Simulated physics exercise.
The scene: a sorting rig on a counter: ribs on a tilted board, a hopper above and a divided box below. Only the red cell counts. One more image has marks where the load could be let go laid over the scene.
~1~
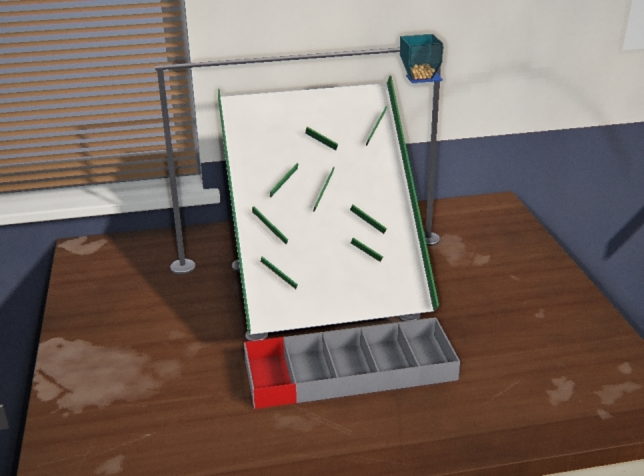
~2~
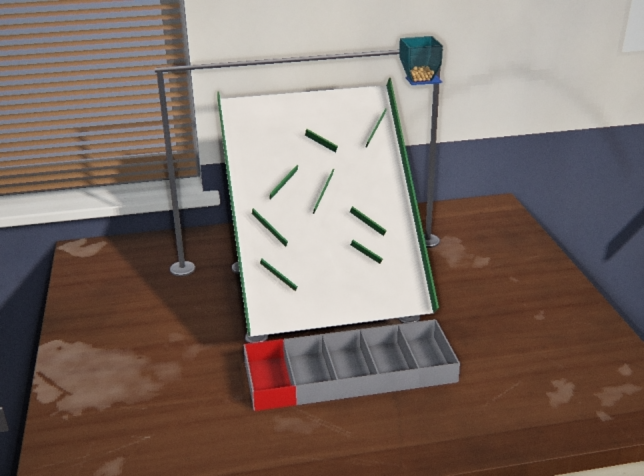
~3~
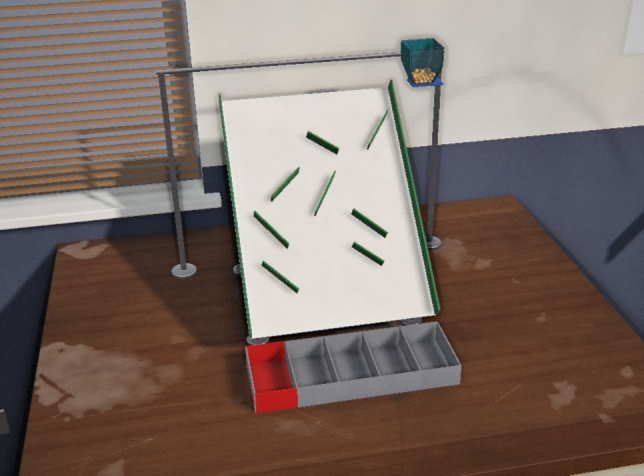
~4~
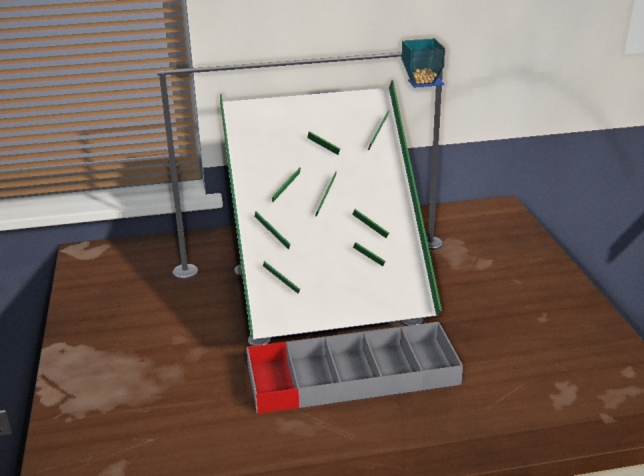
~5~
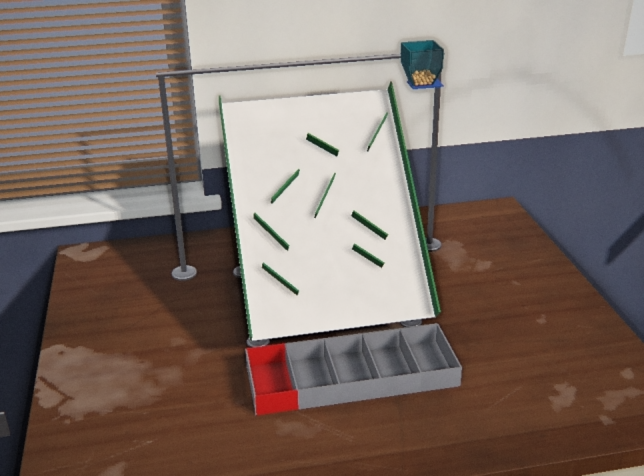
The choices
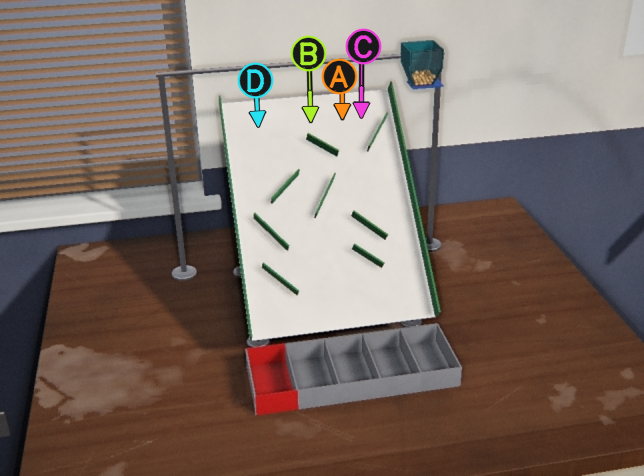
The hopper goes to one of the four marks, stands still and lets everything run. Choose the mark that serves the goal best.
D works best here.
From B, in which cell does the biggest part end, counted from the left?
The fifth from the left.
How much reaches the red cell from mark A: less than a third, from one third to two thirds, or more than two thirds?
It is less than a third.
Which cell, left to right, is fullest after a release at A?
It is the fifth one.
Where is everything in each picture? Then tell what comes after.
In the first frame, hopper at (420, 70), dried chickpeas, door shut.
In the second frame, ribs (306, 129) to (338, 147), (368, 142) to (386, 108), (271, 194) to (298, 165).
In the third frame, ribs (316, 211) to (335, 171), (254, 211) to (289, 244), (353, 209) to (388, 233).
In the fourth frame, ribs (264, 261) to (300, 290), (355, 242) to (386, 262).
In the fifth frame, red cell at (277, 401), number 1 of 5 from the left.
On the marked copy, mark A meets the board at (342, 113); mark B meets the board at (310, 116); mark C meets the board at (361, 112); mark D meets the board at (258, 121).
With A, none in the red cell, all in other cells.
With B, a stray few in the red cell, nearly all in other cells, a small part outside the box.
With C, a stray few in the red cell, nearly all in other cells, a small part outside the box.
With D, about a third in the red cell, about two thirds in other cells.
